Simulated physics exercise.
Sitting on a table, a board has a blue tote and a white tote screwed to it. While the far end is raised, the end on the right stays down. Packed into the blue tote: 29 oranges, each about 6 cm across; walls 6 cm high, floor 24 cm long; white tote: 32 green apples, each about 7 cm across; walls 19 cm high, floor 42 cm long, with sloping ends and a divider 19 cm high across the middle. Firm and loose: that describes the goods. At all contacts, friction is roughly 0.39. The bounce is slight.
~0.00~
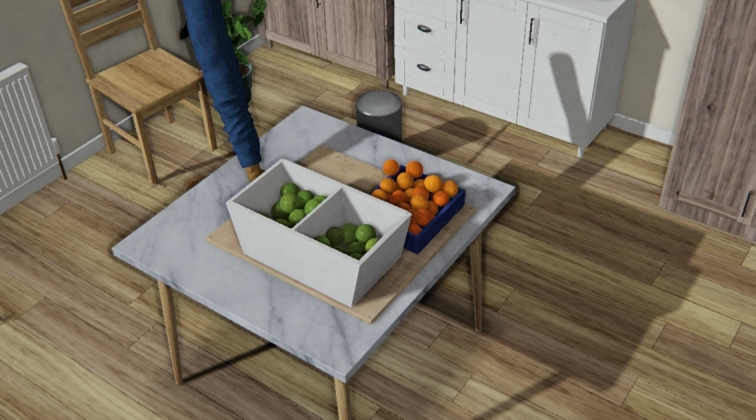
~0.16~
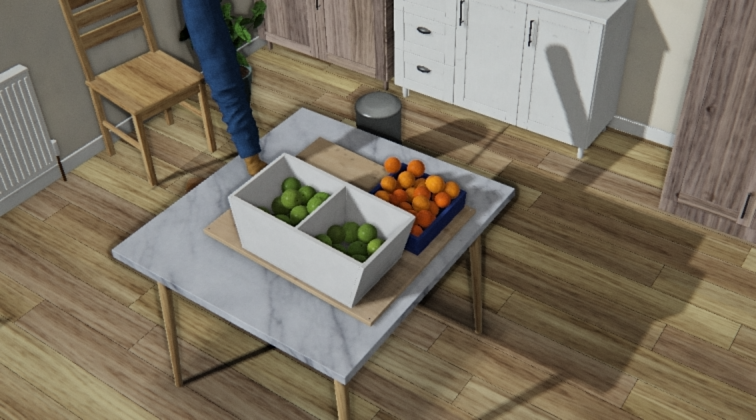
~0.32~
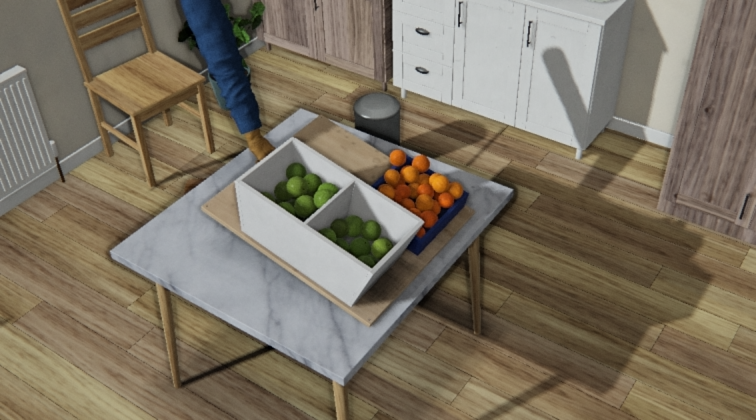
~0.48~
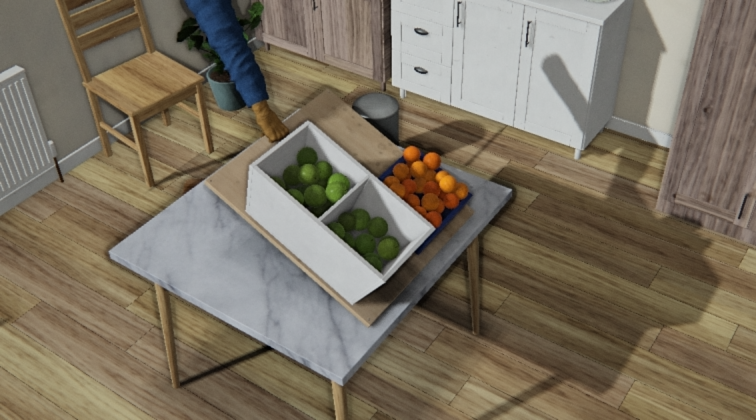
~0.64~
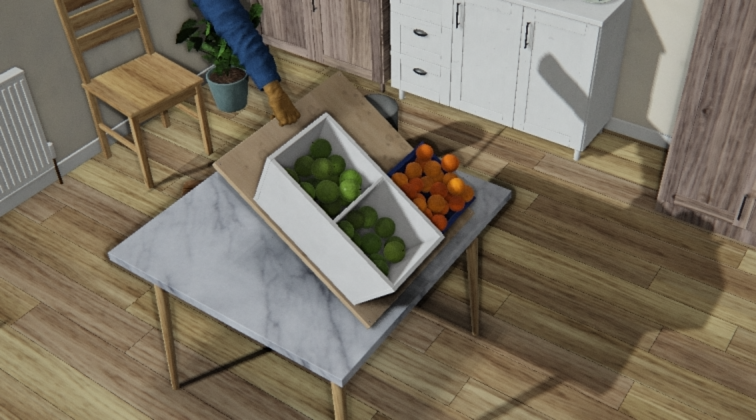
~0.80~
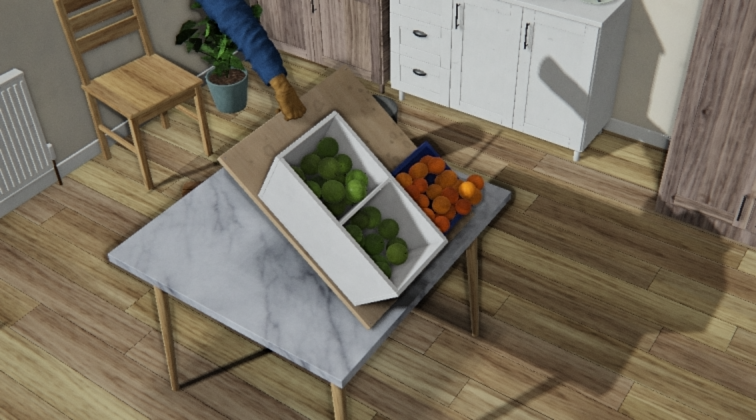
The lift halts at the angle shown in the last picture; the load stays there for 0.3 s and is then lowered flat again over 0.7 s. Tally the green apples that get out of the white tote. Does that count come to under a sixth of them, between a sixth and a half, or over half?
It never loses a sixth.
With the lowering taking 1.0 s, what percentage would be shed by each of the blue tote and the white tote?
Well, that would cost the blue tote 40 per cent and the white tote 0 per cent.
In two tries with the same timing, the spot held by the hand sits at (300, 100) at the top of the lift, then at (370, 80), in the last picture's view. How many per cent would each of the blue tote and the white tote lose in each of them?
The blue tote would lose 40 per cent in the first try and 60 per cent in the second, the white tote 0 and then 10 per cent.
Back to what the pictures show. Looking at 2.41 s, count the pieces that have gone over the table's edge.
At that time, the count is near 12.
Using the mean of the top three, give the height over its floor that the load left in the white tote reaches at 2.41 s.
I'd say near 15 cm.
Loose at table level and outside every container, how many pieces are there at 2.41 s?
Count of pieces: About 0.
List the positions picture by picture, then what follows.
In the first picture (places track the rim corner closest to us here), white tote (357, 262); blue tote (its farthest corner) (403, 167); tipped 0°; all still inside.
White tote (361, 265); blue tote (404, 165); tipped 4°, in the second picture.
White tote (371, 270); blue tote (408, 157); tipped 14°, in the third picture.
White tote (383, 278); tipped 25°, in the fourth picture.
White tote (393, 287); tipped 35°, in the fifth picture.
White tote (397, 291); tipped 39°; 1 out, the lowest orange at (475, 184), in the sixth picture.
After 1.06 s, tilt 39°; the blue tote is down by 7 of 29 and the white tote has all 32.
After 1.38 s, tilt 25°; the blue tote is down by 11 of 29 and the white tote has all 32.
After 1.83 s, tilt 0°; the blue tote is down by 11 of 29 and the white tote has all 32.
Outcome (at 2.41 s), the blue tote is down by 11 of 29 and the white tote has all 32. Asked share, 0 of 32, 0 per cent.
